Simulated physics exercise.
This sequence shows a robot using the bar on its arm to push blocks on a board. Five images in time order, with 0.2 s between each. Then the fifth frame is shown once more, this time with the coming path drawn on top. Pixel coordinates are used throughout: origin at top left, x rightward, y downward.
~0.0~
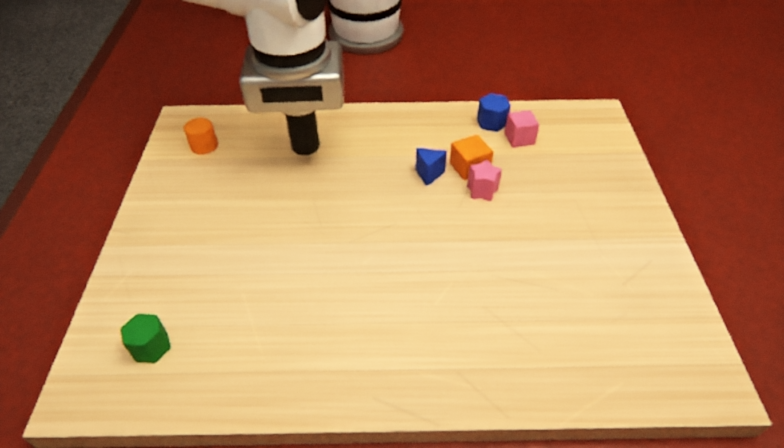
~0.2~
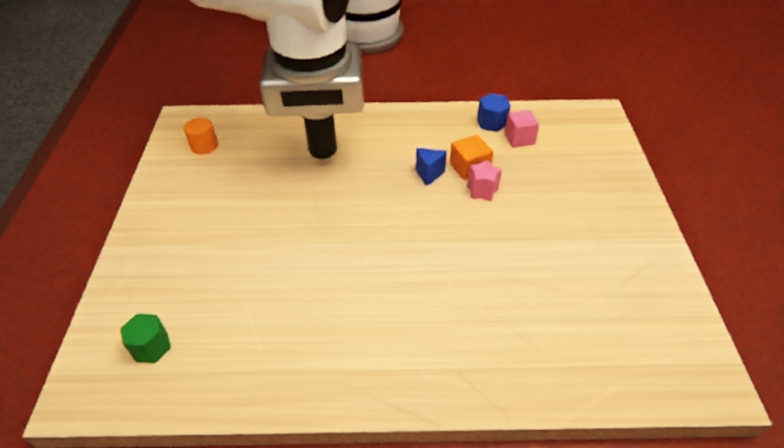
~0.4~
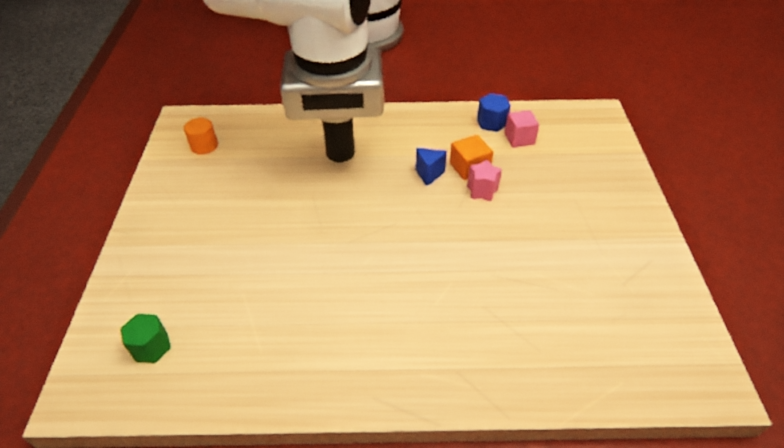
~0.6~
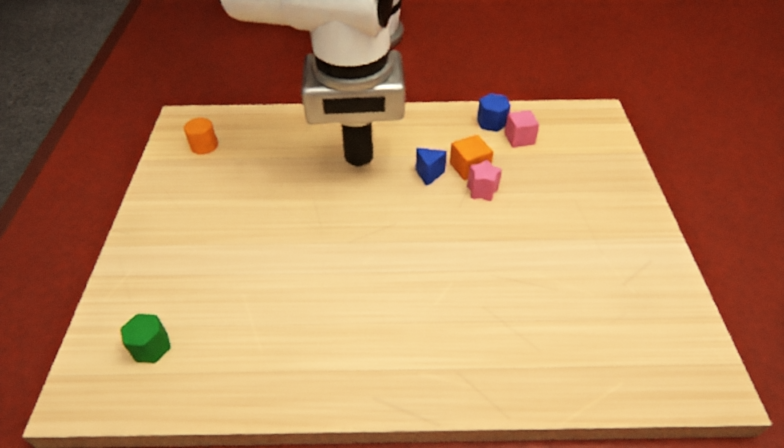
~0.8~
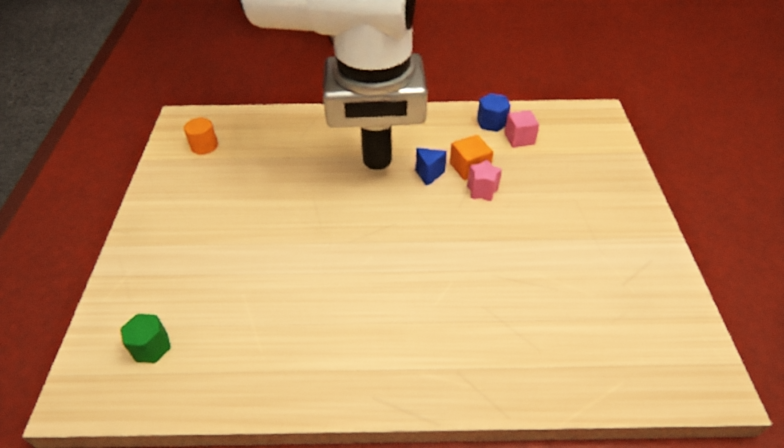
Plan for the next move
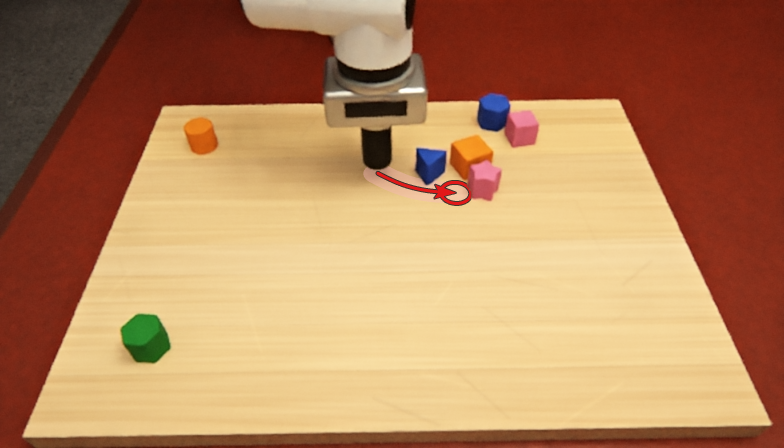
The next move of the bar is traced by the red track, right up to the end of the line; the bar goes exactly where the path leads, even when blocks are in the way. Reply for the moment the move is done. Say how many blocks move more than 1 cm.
Moved: 1.
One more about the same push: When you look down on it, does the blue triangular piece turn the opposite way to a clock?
It seems so.
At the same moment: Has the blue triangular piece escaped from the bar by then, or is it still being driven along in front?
Slid away.
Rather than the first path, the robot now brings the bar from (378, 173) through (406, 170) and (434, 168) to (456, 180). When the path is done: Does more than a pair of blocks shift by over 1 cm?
I'd say yes.
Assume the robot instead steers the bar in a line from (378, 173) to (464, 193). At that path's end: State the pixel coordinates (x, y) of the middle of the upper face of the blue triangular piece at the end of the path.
It is going to be at (453, 152).
The line goes from (378, 173) via (401, 184) and (427, 191), ending at (456, 193).
On the path given first. One third of the way, bar at (401, 172); nothing pushed yet.
Two thirds of the way, bar at (428, 179); blue triangular piece at (440, 155), turned 45° anticlockwise.
At the end, bar at (457, 181); blue triangular piece at (446, 155), turned 70° anticlockwise; pink star block unmoved.
